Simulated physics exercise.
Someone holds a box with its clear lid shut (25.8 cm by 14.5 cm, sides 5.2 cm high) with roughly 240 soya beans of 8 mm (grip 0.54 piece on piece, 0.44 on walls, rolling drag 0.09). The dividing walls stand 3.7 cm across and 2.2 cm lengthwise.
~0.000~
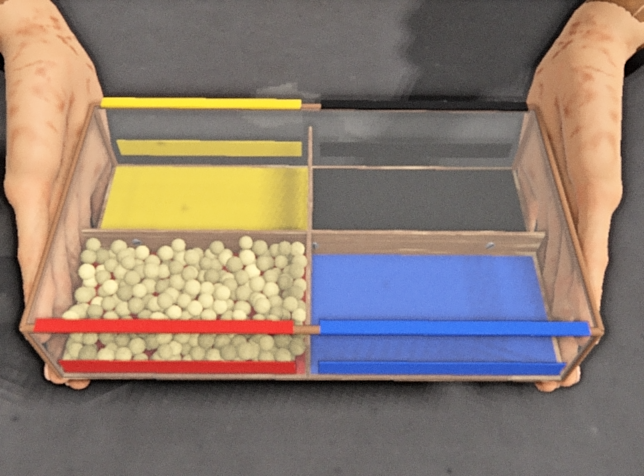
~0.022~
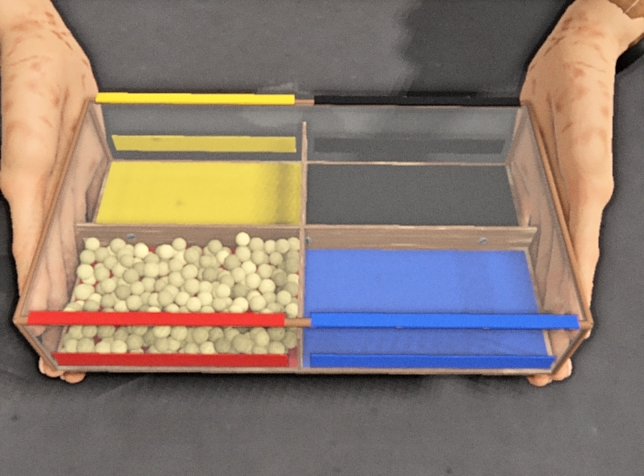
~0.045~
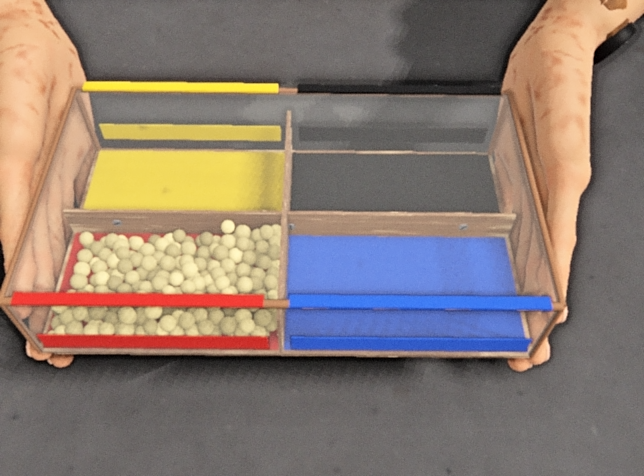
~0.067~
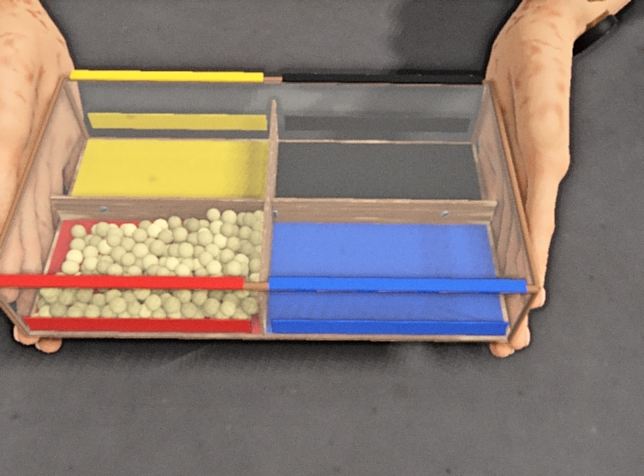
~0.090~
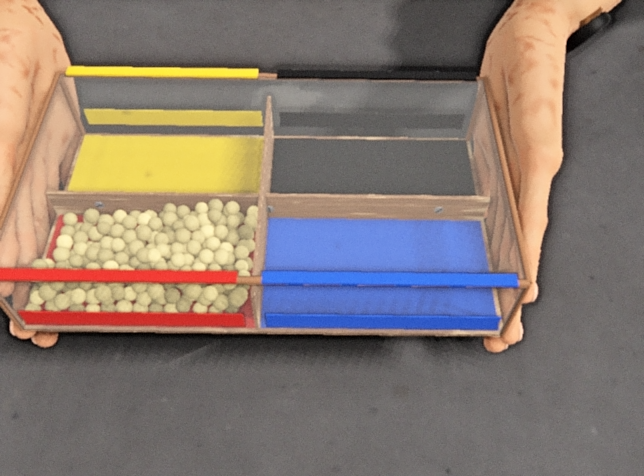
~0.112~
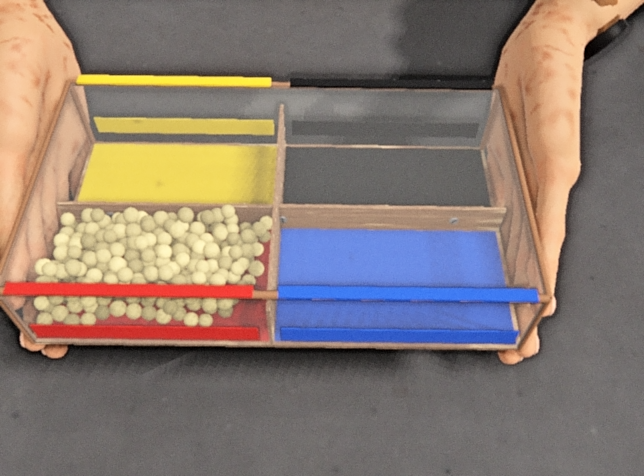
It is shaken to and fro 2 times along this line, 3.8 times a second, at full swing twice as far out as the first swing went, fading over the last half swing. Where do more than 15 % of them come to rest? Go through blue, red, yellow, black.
Blue below, red above, yellow above, black below.
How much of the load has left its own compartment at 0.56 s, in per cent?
Roughly 25 per cent.
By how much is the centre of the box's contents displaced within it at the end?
Some 3.5 cm.
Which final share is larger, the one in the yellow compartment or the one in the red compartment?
The larger share is in the red compartment.
Then, at 0.28 s, tilt 0 degrees; red 95 %, yellow 5 %; middle of all pieces near (212, 288).
After 0.43 s, tilt 0 degrees; red 65 %, yellow 35 %; middle of all pieces near (180, 285).
After 0.56 s, tilt 0 degrees; red 75 %, yellow 25 %; middle of all pieces near (230, 266).
After 0.68 s, tilt 0 degrees; red 70 %, yellow 30 %; middle of all pieces near (215, 253).
At rest (1.2 s), blue 0 %, red 70 %, yellow 30 %, black 0 %.
